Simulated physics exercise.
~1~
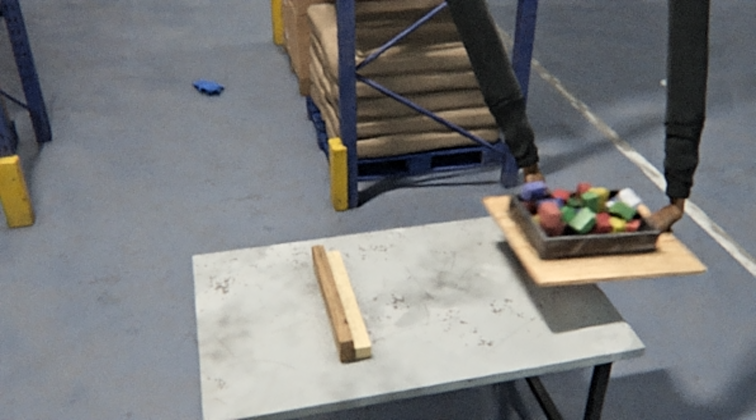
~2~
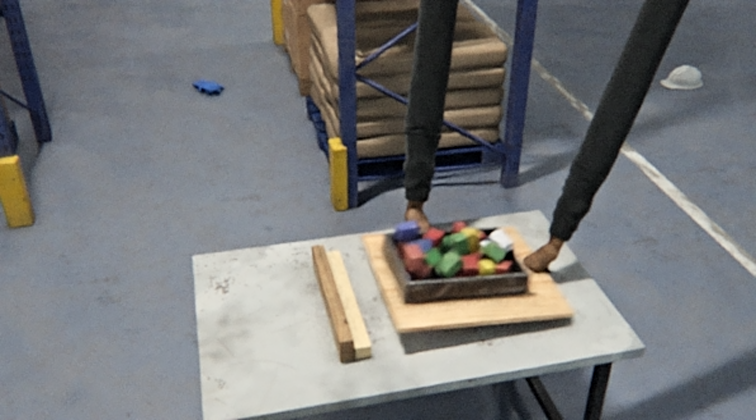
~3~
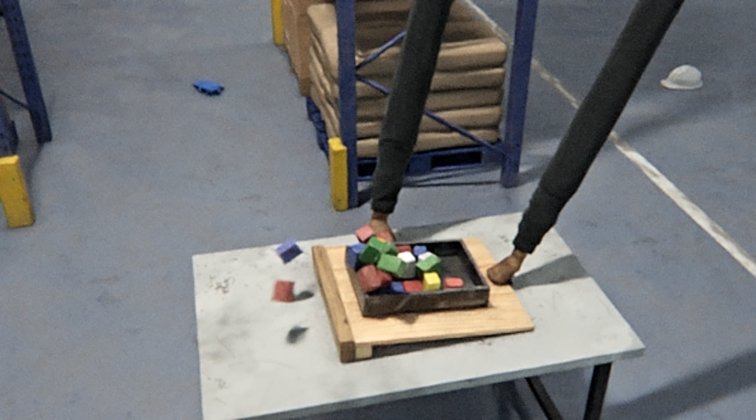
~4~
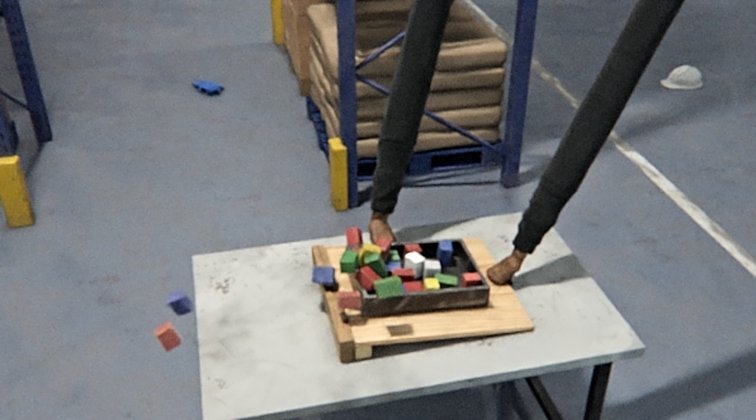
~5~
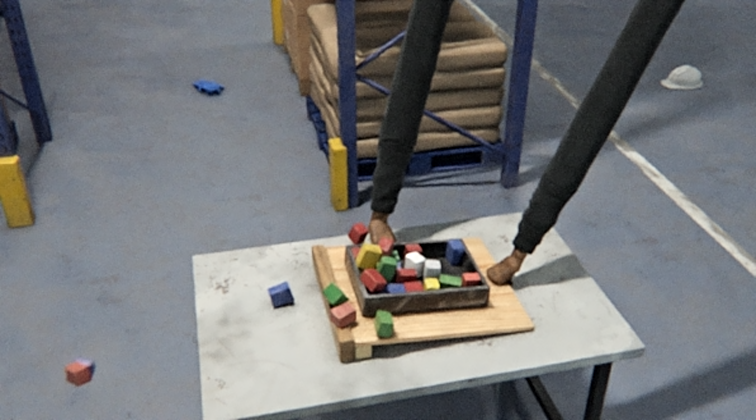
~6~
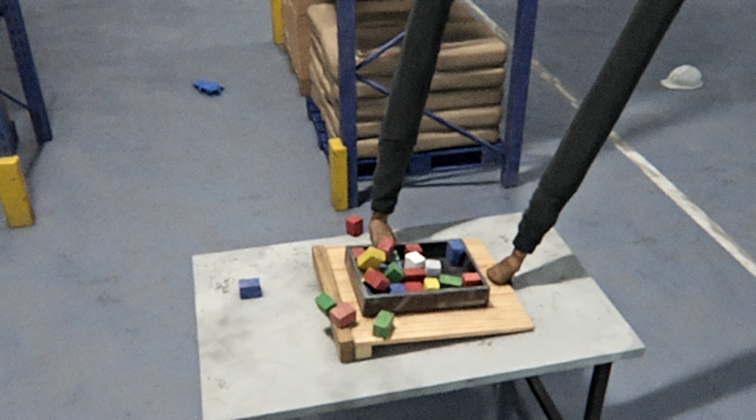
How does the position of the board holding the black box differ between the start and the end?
At the start the board is held above the right side of the table. At the end it is farther left, down on the table and against the wooden batten.
